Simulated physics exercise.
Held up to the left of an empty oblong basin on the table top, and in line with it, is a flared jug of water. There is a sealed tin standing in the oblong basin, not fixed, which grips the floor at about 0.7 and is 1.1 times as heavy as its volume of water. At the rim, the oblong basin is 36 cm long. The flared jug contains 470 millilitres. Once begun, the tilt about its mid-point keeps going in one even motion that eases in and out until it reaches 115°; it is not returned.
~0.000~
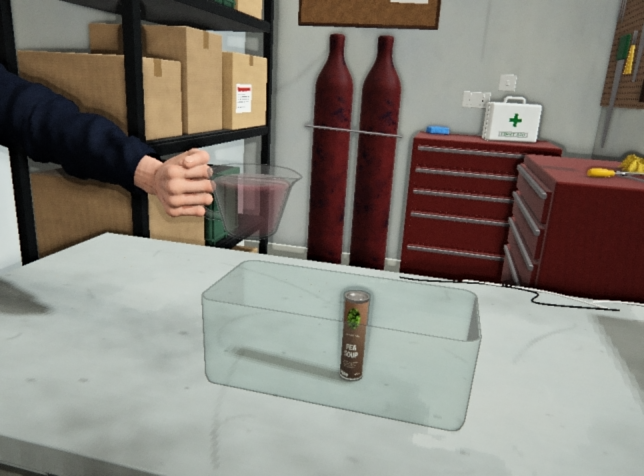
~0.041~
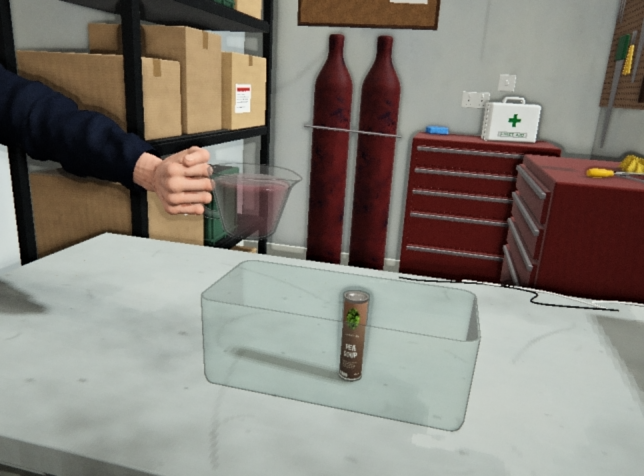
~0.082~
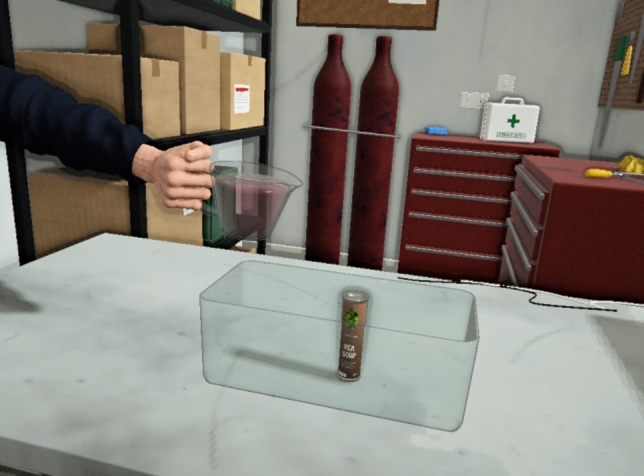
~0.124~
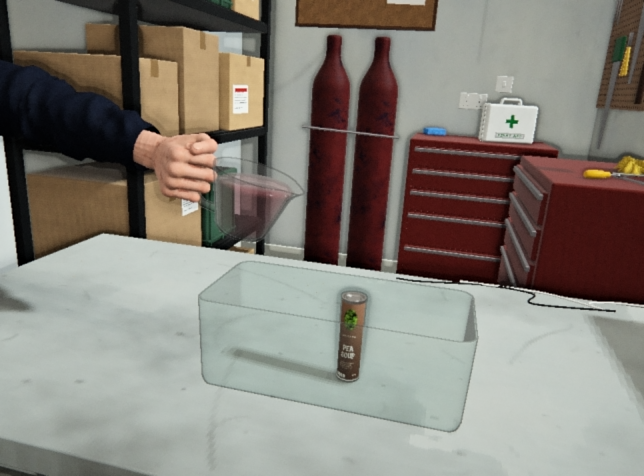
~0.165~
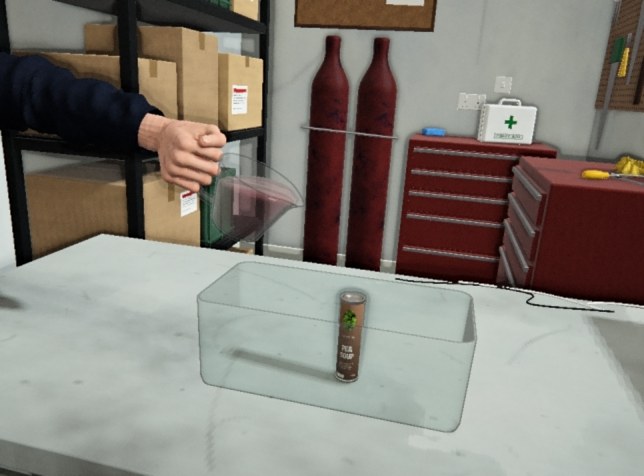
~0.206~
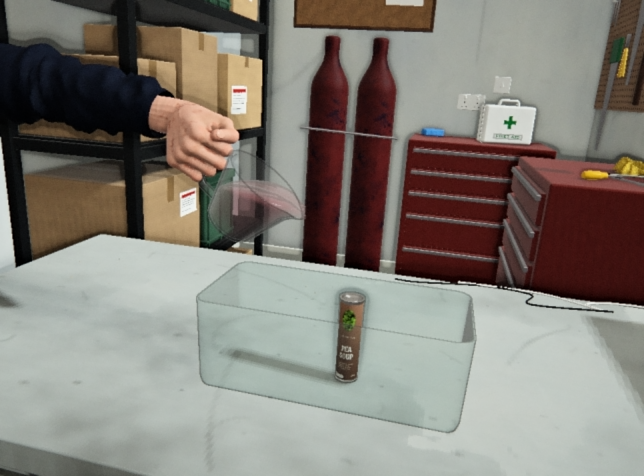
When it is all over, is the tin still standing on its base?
Yes. Looks like it can take it.
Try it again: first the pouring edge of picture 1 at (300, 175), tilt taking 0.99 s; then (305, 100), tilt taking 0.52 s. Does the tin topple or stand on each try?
Trial 1 - tin stays standing; trial 2 - tin tips.
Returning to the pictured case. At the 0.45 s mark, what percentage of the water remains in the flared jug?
Close to 18 in a hundred.
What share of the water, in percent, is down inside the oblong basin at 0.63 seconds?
I'd say roughly 96 in a hundred of it.
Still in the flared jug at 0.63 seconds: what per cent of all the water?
I reckon near 0 per cent still sits there.
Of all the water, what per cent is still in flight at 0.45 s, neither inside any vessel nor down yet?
I'd put it at about 22 percent.
Then, 0.45 s in, the tilt is 110° and 18 per cent is still to pour; the tin stands where it began.
Then, 0.63 s in, the tilt is 115° and 0 per cent is still to pour; the tin stands where it began.
Then, 0.82 s in, the tilt is 115° and 0 per cent is still to pour; the tin stands where it began.
Then, 1.02 s in, the tilt is 115° and 0 per cent is still to pour; the tin stands where it began.
Finally, the tin stands where it began.
